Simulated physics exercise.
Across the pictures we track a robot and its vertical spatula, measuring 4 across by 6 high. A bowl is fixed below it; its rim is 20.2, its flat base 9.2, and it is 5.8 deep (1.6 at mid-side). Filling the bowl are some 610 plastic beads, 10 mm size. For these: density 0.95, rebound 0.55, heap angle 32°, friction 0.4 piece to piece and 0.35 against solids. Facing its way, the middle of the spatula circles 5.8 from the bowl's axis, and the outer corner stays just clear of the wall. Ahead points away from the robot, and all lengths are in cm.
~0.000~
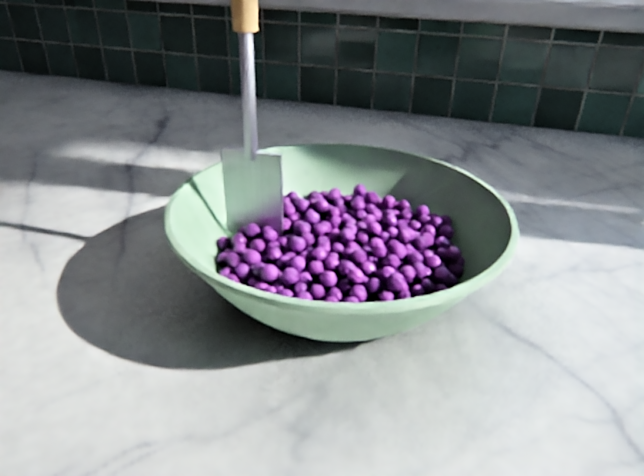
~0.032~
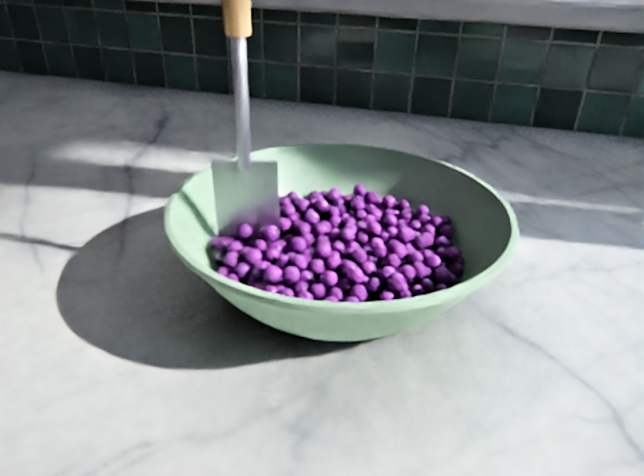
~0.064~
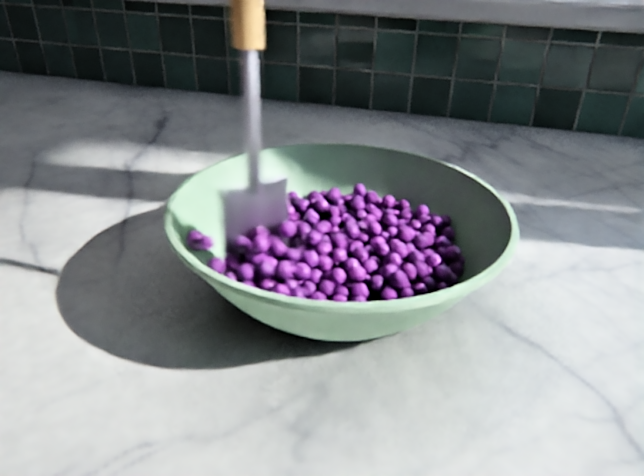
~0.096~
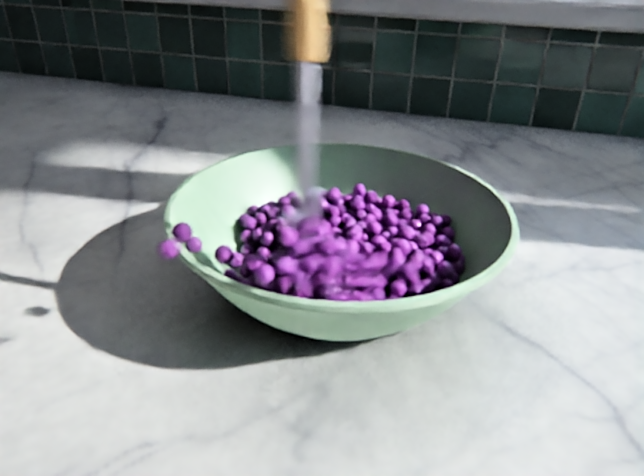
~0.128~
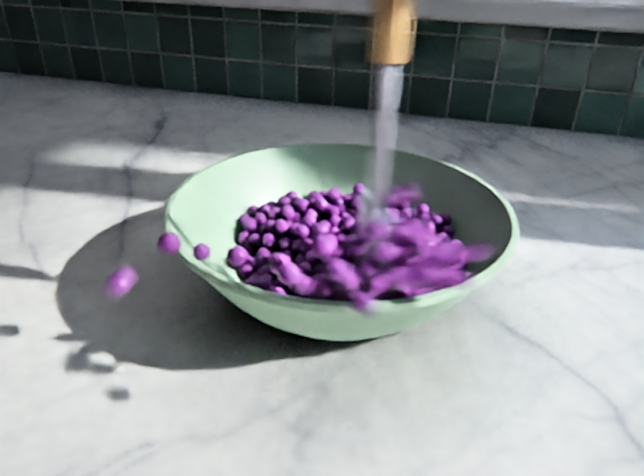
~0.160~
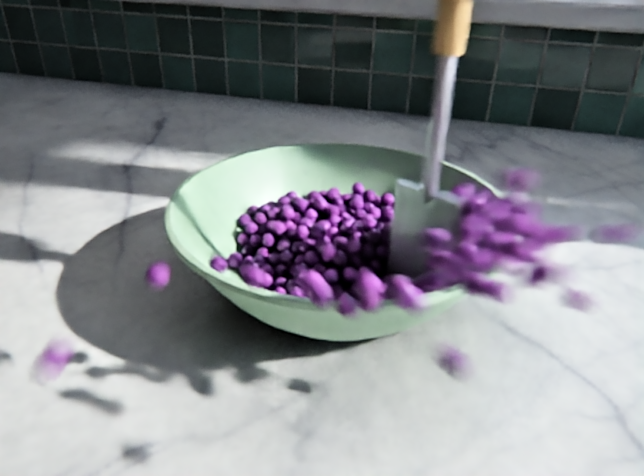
At first, a spatula with a wooden handle stands upright at the left side of a pale green bowl of purple beads on a marble counter. It then sweeps through the beads toward the right, while a few fly over the left rim and, finally, a larger spray flies over the right.
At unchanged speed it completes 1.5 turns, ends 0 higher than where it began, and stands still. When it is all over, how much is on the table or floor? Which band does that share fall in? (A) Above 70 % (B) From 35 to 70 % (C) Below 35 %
From 35 to 70 %.
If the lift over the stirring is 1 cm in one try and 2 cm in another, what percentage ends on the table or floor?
Close to 35 percent and close to 20 percent.
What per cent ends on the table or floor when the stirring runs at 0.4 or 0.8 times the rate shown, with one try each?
Around 15 percent on the first try and 40 percent on the second.
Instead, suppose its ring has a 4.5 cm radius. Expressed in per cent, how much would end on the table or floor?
Some 50 percent would.
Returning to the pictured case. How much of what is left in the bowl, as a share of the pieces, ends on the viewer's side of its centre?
Roughly 50 per cent.
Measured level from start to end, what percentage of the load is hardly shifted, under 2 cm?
Around 30 per cent.
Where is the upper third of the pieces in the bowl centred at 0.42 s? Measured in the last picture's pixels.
Close to pixel (319, 281).
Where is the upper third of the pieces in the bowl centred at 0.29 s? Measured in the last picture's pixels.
I'd put its middle near (295, 189).
After 0.29 s, 301° round, highest piece 11 above the table; 467 in the bowl, 30 on the table or floor, 113 in flight or on the tool.
After 0.42 s, 85° round, highest piece 12 above the table; 383 in the bowl, 131 on the table or floor, 96 in flight or on the tool.
After 0.68 s, 180° round, highest piece 5 above the table; 337 in the bowl, 271 on the table or floor, 2 in flight or on the tool.
After 1.38 s, 180° round, highest piece 4 above the table; 337 in the bowl, 273 on the table or floor.
In the end, 337 in the bowl, 273 on the table or floor. That is 45 % on the table or floor.
